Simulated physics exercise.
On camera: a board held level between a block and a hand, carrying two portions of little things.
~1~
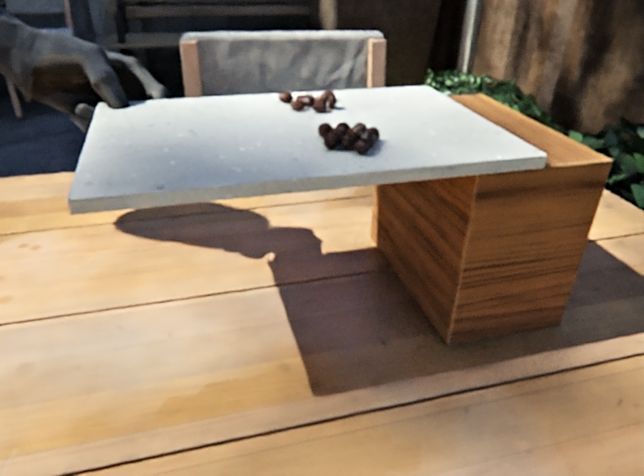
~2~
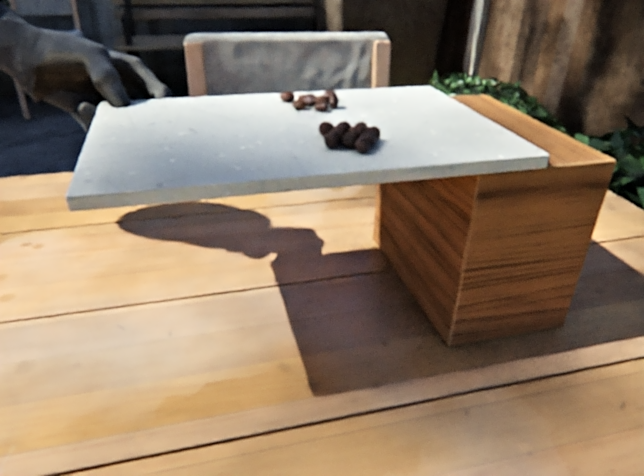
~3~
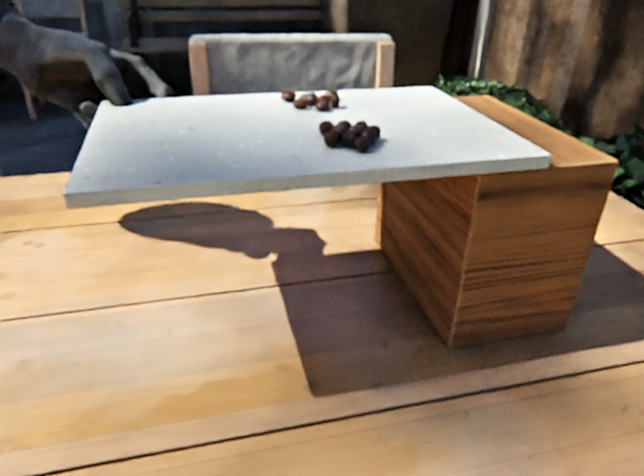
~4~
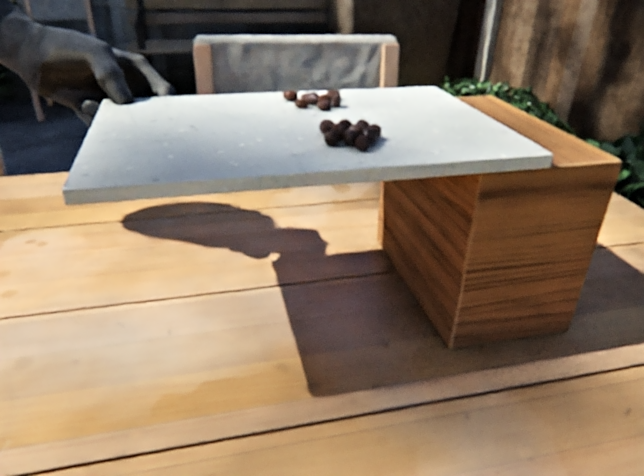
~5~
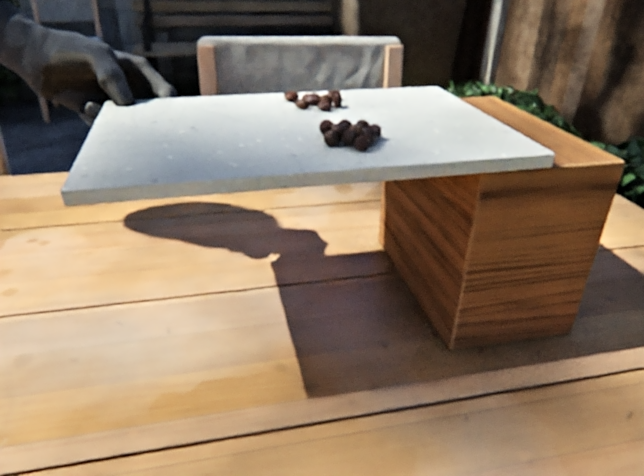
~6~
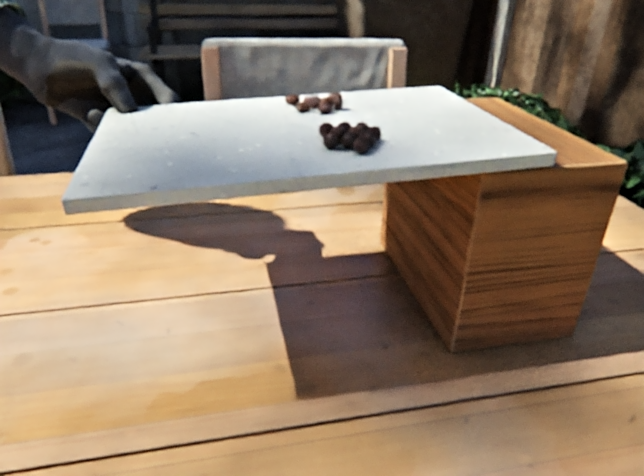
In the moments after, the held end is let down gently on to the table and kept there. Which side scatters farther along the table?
It is the front handful.
Then, 0.67 s later than the last frame, board sloping at 21°; front handful every one still on the board; back handful every one still on the board.
Then, 1.27 s later than the last frame, board sloping at 37°; front handful mostly up to a board's length out; back handful every one still on the board.
Then, 1.77 s later than the last frame, board resting at 37°; front handful mostly one to two board lengths out, roughly a third gone off the table; back handful mostly at the foot of the board.
When it is over, board resting at 37°; front handful mostly more than two board lengths out, roughly two thirds gone off the table; back handful mostly at the foot of the board; the front handful has gone farther.
